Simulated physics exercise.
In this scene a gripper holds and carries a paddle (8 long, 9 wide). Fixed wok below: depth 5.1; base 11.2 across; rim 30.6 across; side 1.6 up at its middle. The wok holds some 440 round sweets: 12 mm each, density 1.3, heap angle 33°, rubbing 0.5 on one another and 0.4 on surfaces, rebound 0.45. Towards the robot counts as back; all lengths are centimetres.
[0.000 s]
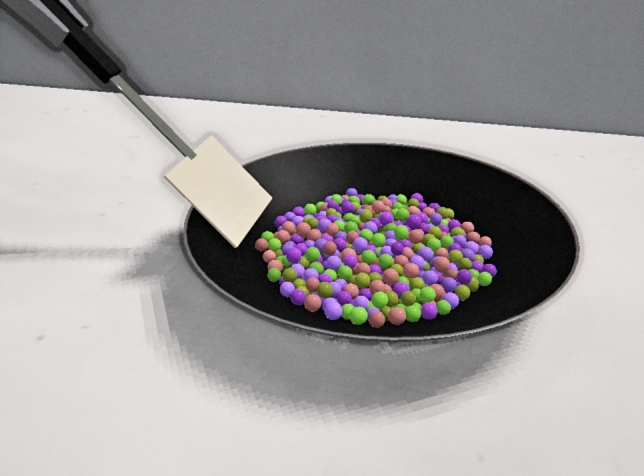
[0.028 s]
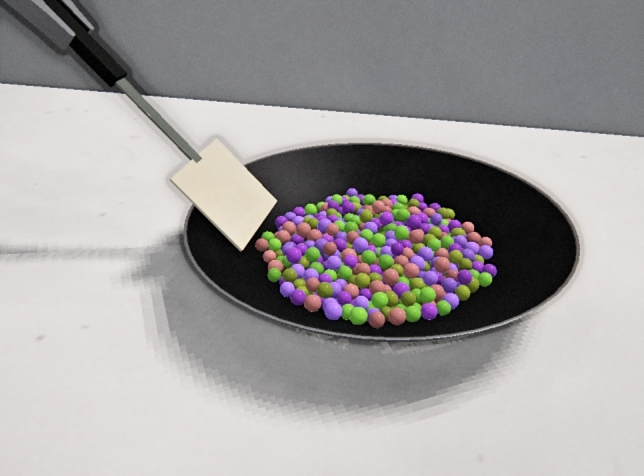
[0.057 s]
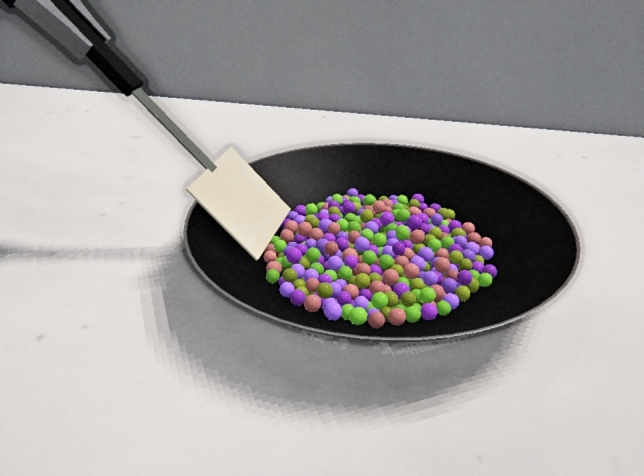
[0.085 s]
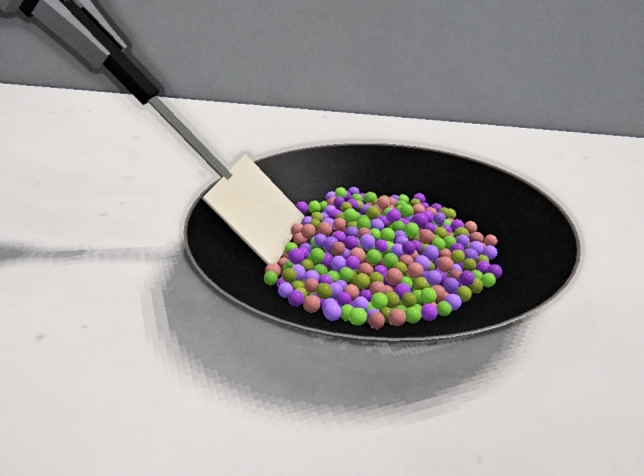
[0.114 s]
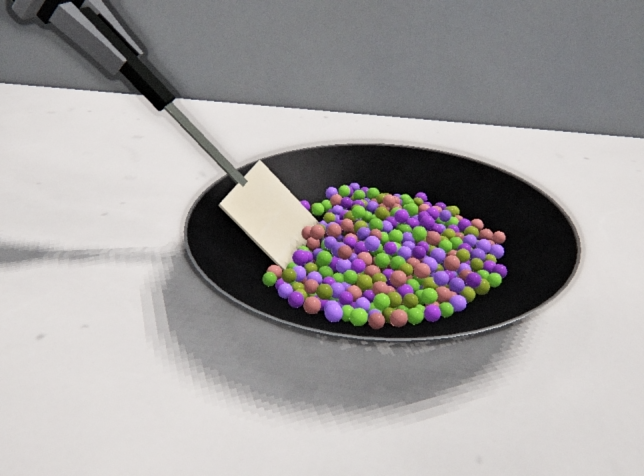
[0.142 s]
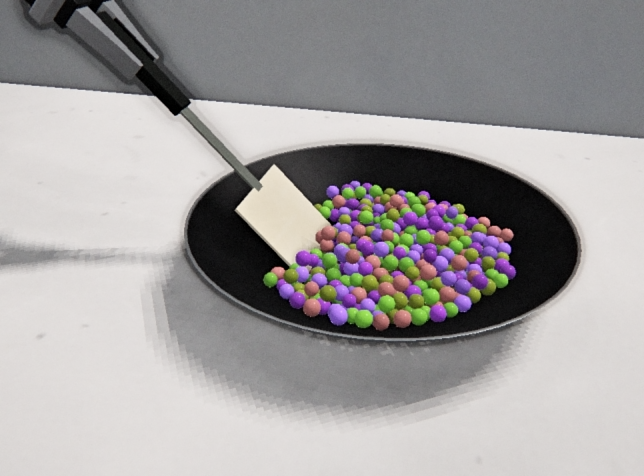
On a pale, speckled tabletop against a plain grey wall, the view looks down at an angle and stays still. A wide black wok holds a heap of small round sweets in purple, green, reddish-brown and olive, and at the upper left a dark gripper holds a cream paddle. The gripper carries the paddle rightward and slightly down into the wok, pushing the heap's left side a little to the right.
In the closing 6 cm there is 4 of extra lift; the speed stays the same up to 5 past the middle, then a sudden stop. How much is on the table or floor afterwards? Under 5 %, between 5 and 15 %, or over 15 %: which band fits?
The band that fits is under 5 %.
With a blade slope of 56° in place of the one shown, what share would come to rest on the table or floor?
Some 0 in a hundred.
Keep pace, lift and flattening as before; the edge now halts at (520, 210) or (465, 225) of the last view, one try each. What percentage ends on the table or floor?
First try about 20 percent, second about 0 percent.
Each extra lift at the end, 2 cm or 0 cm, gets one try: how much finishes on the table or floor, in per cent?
Close to 0 and 0 percent respectively.
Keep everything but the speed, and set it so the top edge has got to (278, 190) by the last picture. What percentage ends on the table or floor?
Share: Roughly 0 %.
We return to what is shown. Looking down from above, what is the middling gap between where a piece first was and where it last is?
Somewhere about 5 centimetres, I'd say.
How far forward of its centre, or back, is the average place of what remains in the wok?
The kept load is shifted forward by about 5.0 cm.
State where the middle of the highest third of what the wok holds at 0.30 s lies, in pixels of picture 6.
It is centred close to (473, 240).
After 0.22 s, sloping 46°, highest piece 4 above the table; 437 in the wok.
After 0.30 s, sloping 46°, highest piece 5 above the table; 437 in the wok.
After 0.53 s, sloping 46°, highest piece 6 above the table; 437 in the wok.
After 1.58 s, sloping 46°, highest piece 5 above the table; 437 in the wok.
In the end, 437 in the wok. That is 0 % on the table or floor.
